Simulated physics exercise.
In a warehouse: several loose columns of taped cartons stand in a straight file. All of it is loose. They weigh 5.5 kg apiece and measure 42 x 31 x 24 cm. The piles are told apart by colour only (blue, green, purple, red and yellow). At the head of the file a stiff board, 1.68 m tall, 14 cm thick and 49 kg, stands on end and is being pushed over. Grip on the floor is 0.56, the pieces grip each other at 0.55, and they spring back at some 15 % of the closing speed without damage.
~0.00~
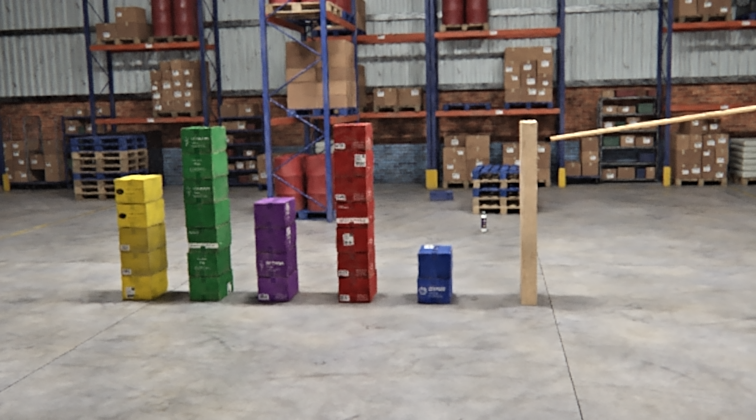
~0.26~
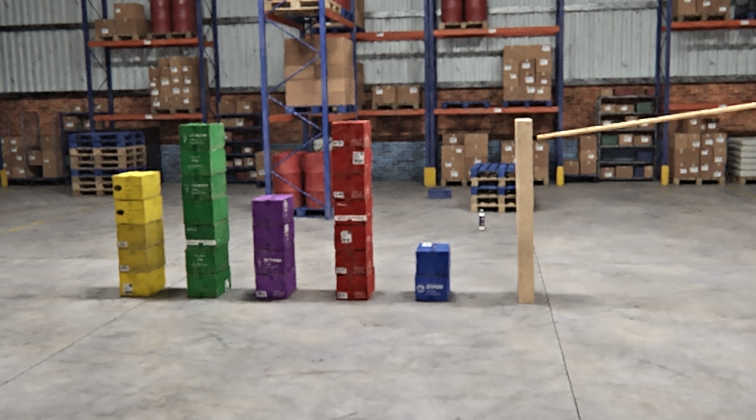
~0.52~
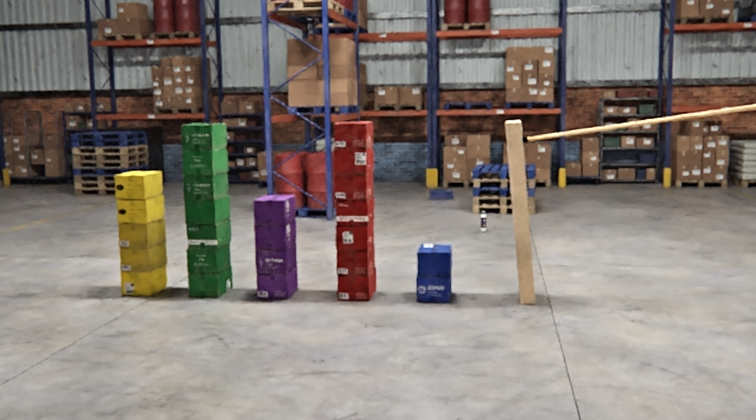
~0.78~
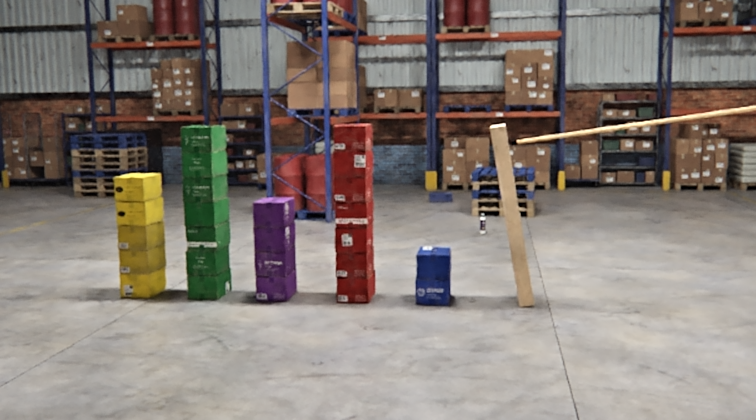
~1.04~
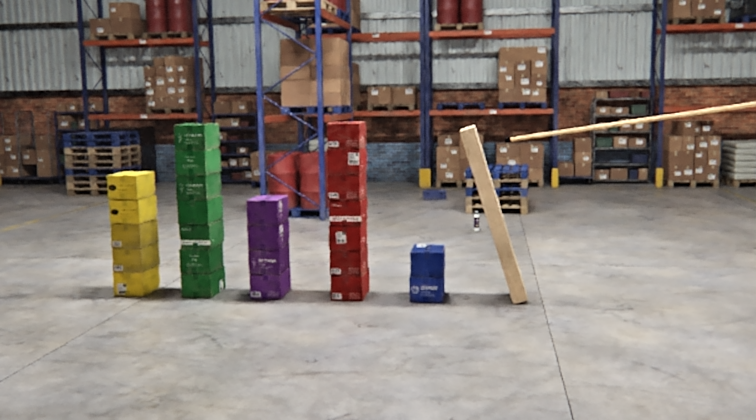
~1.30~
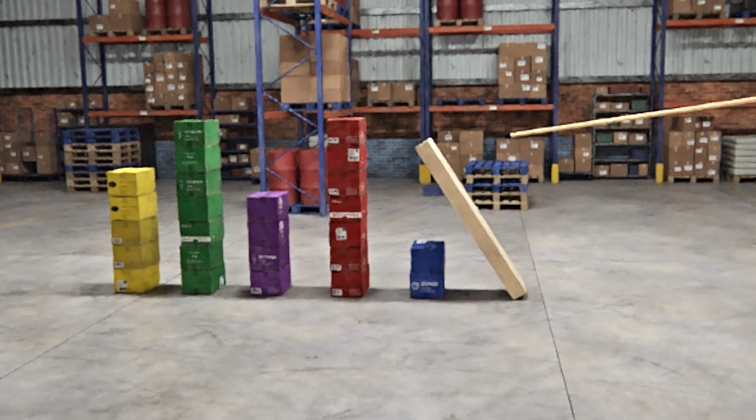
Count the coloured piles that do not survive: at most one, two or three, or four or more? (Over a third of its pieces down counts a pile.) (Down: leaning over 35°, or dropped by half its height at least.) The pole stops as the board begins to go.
The toll is at most one.
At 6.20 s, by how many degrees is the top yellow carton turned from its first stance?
Some 0°.
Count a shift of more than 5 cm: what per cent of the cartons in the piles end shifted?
It is 0 per cent.
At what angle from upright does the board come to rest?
About 60°.
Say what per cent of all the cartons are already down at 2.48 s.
By then 0 per cent.
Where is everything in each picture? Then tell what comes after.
In the first frame (each place is the centre of the face we see best), pole end (548, 140) 8 cm short, board 0° from upright; top blue carton (434, 266); top red carton (349, 138); the others all in place.
In the second frame, pole end (535, 138) 24 mm in, board 1° from upright; top green carton (194, 137).
In the third frame, pole end (526, 140) 13 cm in, board 5° from upright; top red carton (350, 136); the others all in place.
In the fourth frame, pole end (515, 143) 22 cm in, stopped, board 10° from upright; top yellow carton (129, 190); the others all in place.
In the fifth frame, pole end (508, 140) 22 cm in, stopped, board 17° from upright; top yellow carton (122, 188); the others all in place.
In the sixth frame, pole end (508, 136) 22 cm in, stopped, board 33° from upright; top yellow carton (122, 184); top purple carton (262, 209); the others all in place.
By 1.62 s, board 67° from upright; none of the 25 cartons down, 6 disturbed; top red carton moved 23 mm; top blue carton moved 27 mm.
By 2.48 s, board 58° from upright; none of the 25 cartons down, 4 disturbed; top red carton moved 7 cm; top blue carton moved 27 mm.
By 4.20 s, board 58° from upright; none of the 25 cartons down, 2 disturbed; top blue carton moved 27 mm.
By 6.20 s, board 58° from upright; none of the 25 cartons down, 2 disturbed; top blue carton moved 28 mm.
When it is over (7.7 s), board 58° from upright; none of the 25 cartons down, 2 disturbed; top blue carton moved 29 mm; top red carton moved 20 mm. No coloured pile is wrecked. In pixels of the last frame, middles, top blue carton near (425, 257), top red carton near (349, 131).
